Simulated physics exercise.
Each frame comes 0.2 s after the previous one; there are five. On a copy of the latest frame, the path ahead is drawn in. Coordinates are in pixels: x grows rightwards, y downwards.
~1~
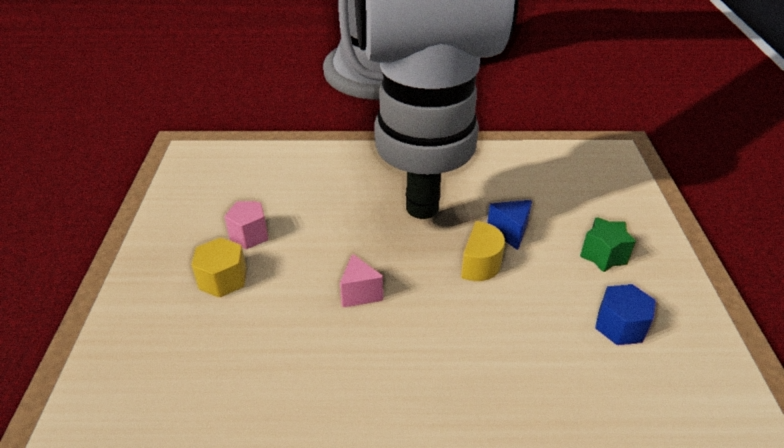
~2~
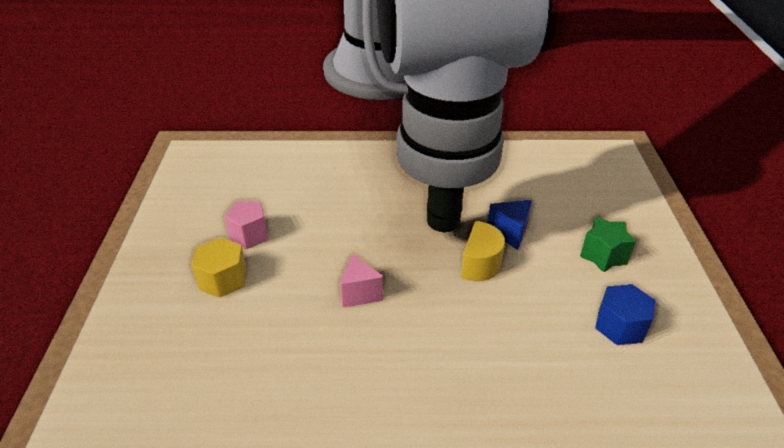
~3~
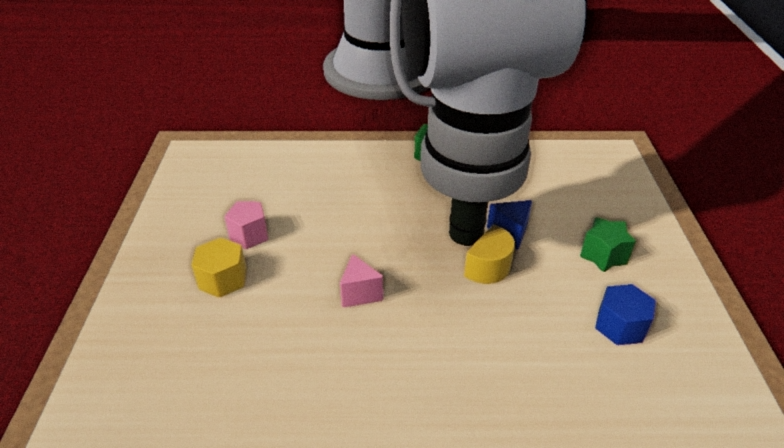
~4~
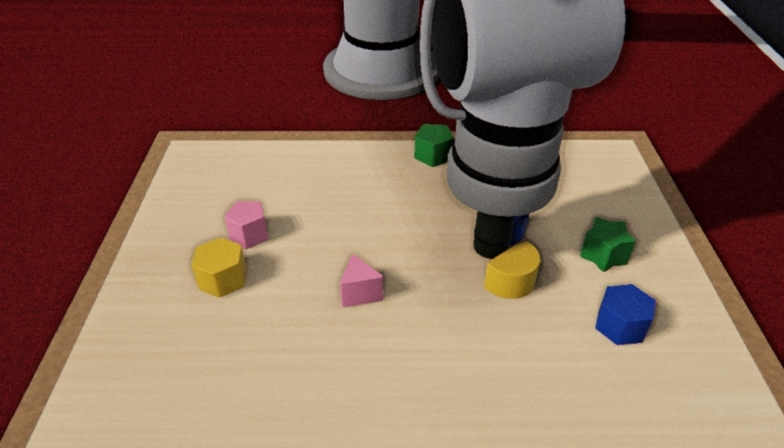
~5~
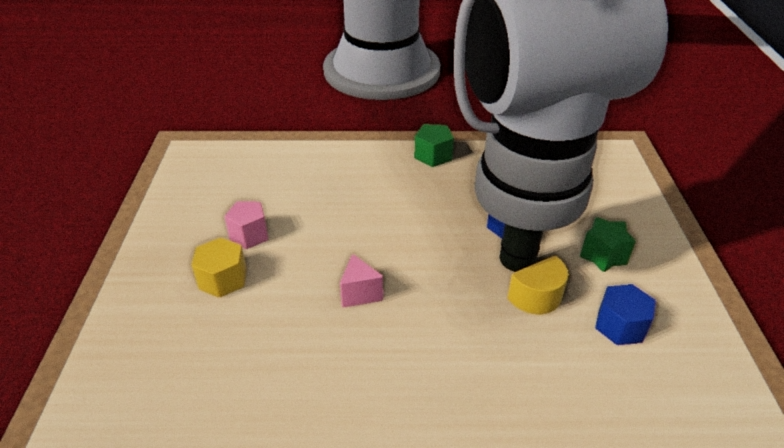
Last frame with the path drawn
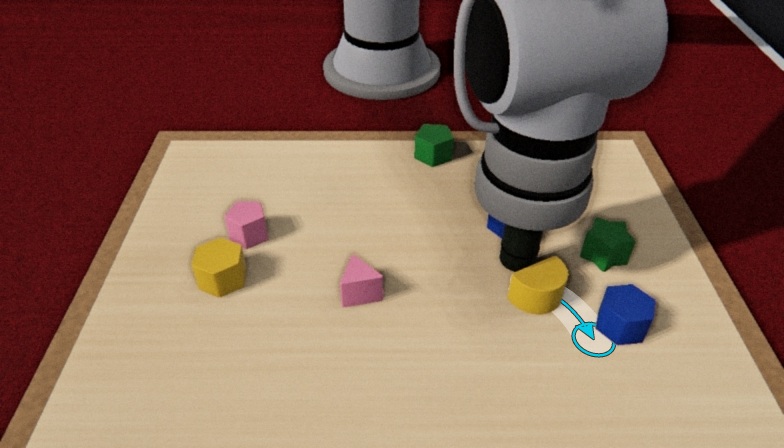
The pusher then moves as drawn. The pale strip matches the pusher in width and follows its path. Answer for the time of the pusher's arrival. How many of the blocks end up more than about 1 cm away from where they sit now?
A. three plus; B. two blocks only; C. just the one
B.
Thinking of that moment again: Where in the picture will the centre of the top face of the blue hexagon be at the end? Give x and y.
Most likely (656, 315).
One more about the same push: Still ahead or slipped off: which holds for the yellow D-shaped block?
It sits in front of the pusher.
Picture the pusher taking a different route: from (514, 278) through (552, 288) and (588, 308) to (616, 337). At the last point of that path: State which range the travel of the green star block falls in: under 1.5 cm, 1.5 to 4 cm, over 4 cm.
The green star block ends up very close, under 1.5 cm away.
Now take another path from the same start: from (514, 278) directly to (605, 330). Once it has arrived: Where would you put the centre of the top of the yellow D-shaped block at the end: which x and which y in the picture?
Its top middle is near (622, 336).
Path on the board, from (514, 278) over (546, 291) and (574, 312) to (594, 339).
What follows on the original path. Halfway along, pusher at (567, 285); yellow D-shaped block at (587, 304); blue hexagon at (638, 306).
At the end, pusher at (600, 323); blue triangle in place; yellow D-shaped block at (617, 346), turned 15° clockwise; blue hexagon at (656, 315), turned 45° anticlockwise.
